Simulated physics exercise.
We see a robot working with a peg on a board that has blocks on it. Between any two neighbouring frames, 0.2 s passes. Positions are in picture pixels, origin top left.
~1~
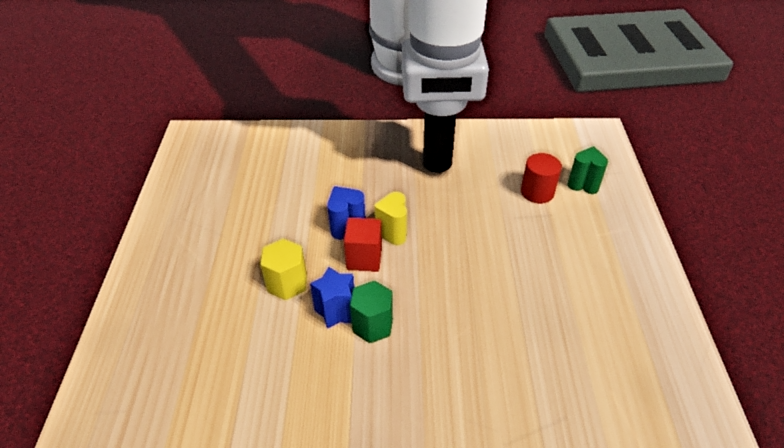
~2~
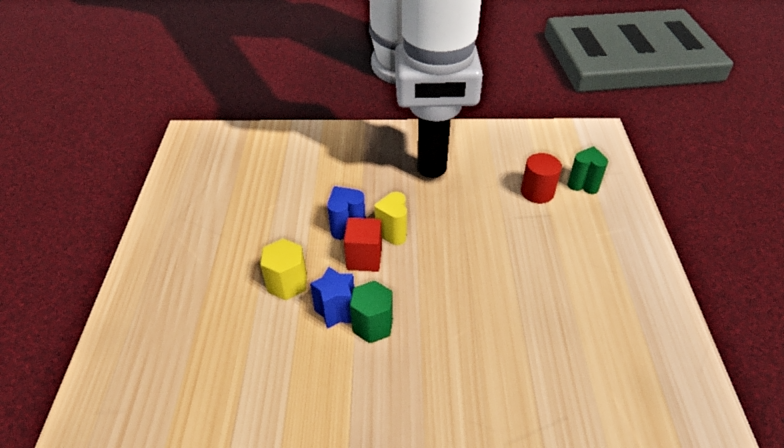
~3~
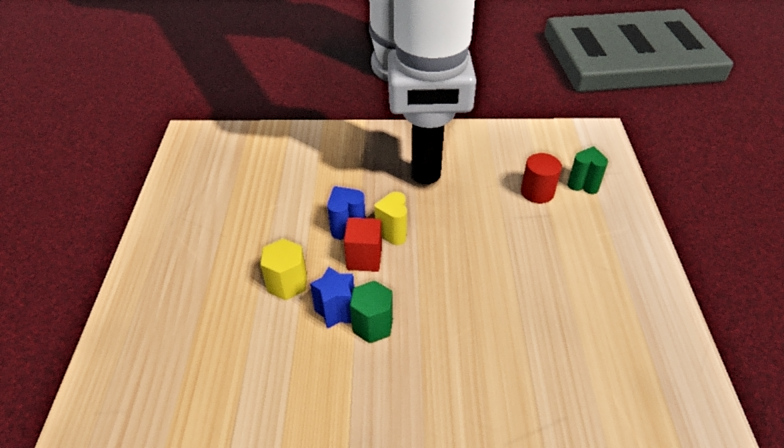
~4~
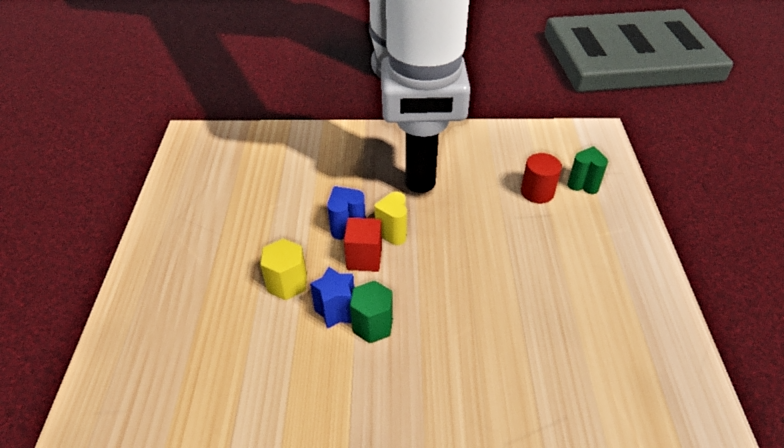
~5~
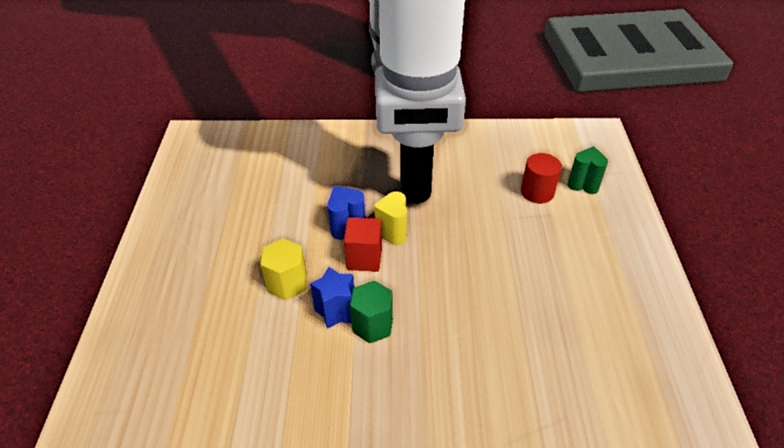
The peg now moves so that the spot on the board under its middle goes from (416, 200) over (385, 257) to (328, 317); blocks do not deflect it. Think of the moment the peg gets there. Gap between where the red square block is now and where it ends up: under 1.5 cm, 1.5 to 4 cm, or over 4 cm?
Displaced more than 4 cm.
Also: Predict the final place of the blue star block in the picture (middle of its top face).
The middle of its upper face should be somewhere near (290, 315).
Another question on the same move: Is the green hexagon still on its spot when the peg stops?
No, it doesn't check out.
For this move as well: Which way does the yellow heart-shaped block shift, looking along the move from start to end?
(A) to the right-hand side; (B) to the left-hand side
Letter B.
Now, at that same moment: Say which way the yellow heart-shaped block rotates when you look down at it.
Turns anticlockwise.
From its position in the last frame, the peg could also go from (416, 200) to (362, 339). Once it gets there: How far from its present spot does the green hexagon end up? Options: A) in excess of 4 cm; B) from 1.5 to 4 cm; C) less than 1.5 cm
A.
What follows on the original path. One third of the way, peg (398, 231); red square block (348, 244), turned 40° clockwise; yellow heart-shaped block (381, 232).
Two thirds of the way, peg (367, 270); blue star block (327, 289), turned 25° anticlockwise; red square block (328, 258), turned 90° clockwise; green hexagon (373, 301); yellow heart-shaped block (361, 275), turned 60° anticlockwise.
At the end, peg (327, 310); blue star block (290, 315); red square block (294, 272), turned 115° clockwise; green hexagon (378, 313), turned 40° anticlockwise; yellow heart-shaped block (338, 313), turned 115° anticlockwise.
